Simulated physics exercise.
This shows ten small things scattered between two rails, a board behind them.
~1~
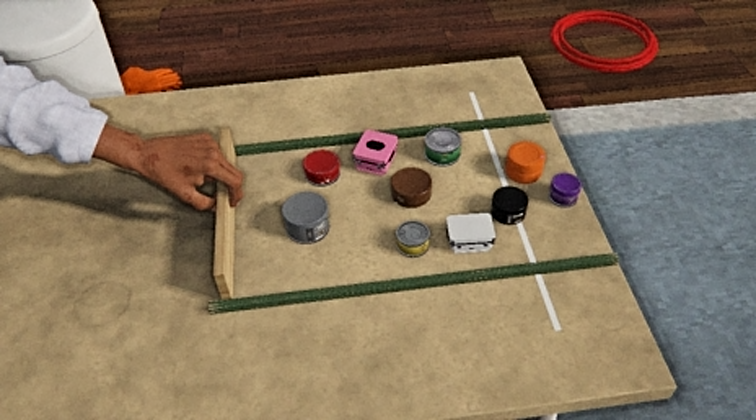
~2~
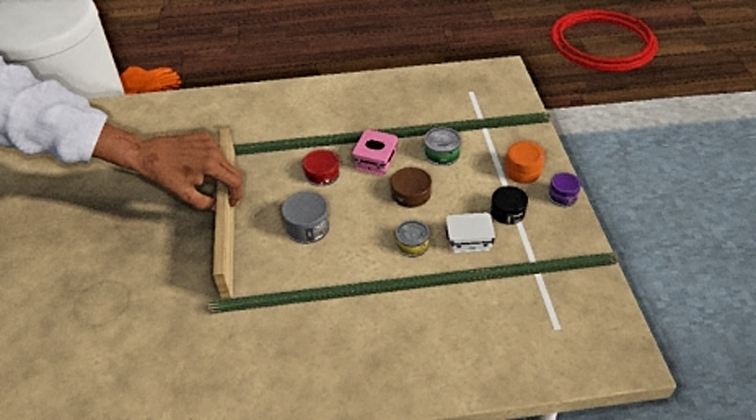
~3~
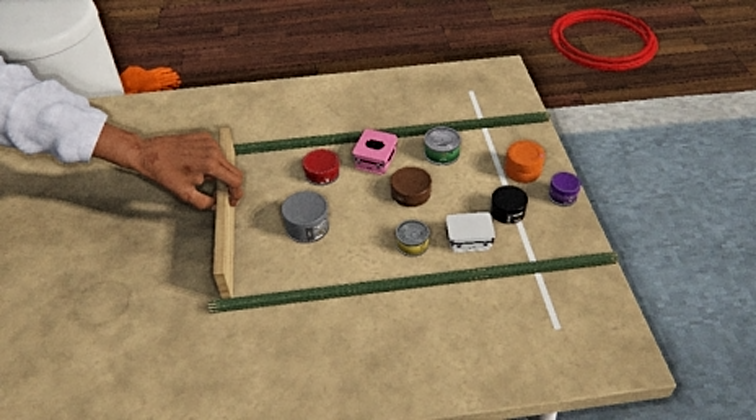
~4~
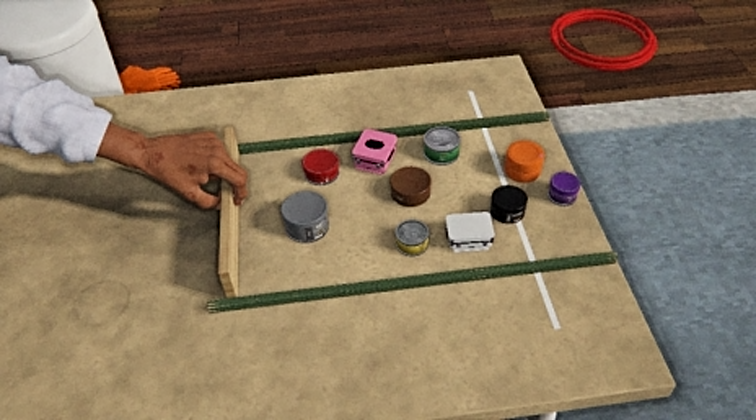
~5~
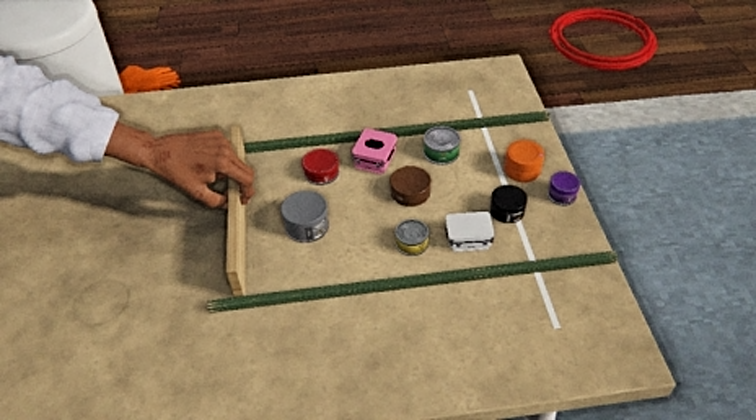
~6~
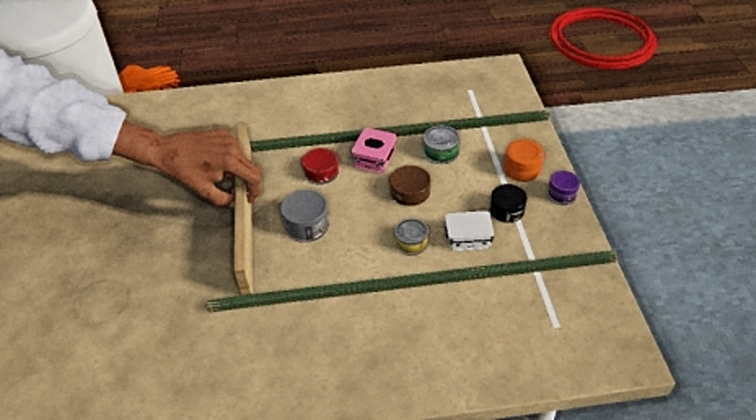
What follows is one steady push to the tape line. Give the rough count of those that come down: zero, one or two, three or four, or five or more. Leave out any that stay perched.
The number that fall off is one or two.
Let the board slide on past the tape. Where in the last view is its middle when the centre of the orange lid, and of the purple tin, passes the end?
About (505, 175), and (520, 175) for the other.
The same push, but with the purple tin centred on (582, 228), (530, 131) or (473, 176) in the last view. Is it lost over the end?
Place by place, it tumbles off; comes down; remains up.
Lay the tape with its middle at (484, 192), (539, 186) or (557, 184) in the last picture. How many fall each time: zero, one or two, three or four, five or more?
Taking them in turn, no fall at all; five or more; more than four.
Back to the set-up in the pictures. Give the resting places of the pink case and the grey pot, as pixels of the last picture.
First (534, 132), then (535, 194).
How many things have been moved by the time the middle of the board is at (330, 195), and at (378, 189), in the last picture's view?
At the one place 3, at the other 5.
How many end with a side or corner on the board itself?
The number is 3.
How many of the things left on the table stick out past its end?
2 of them.
A little later, none off yet; purple tin at rest near (563, 188); orange lid at rest near (524, 161); black tub at rest near (508, 204).
Next, none off yet; purple tin at rest near (563, 188); orange lid shifted a little near (541, 157); black tub shifted about its own width near (538, 203).
When it is over, the number that fall off is one or two; down, green tin.
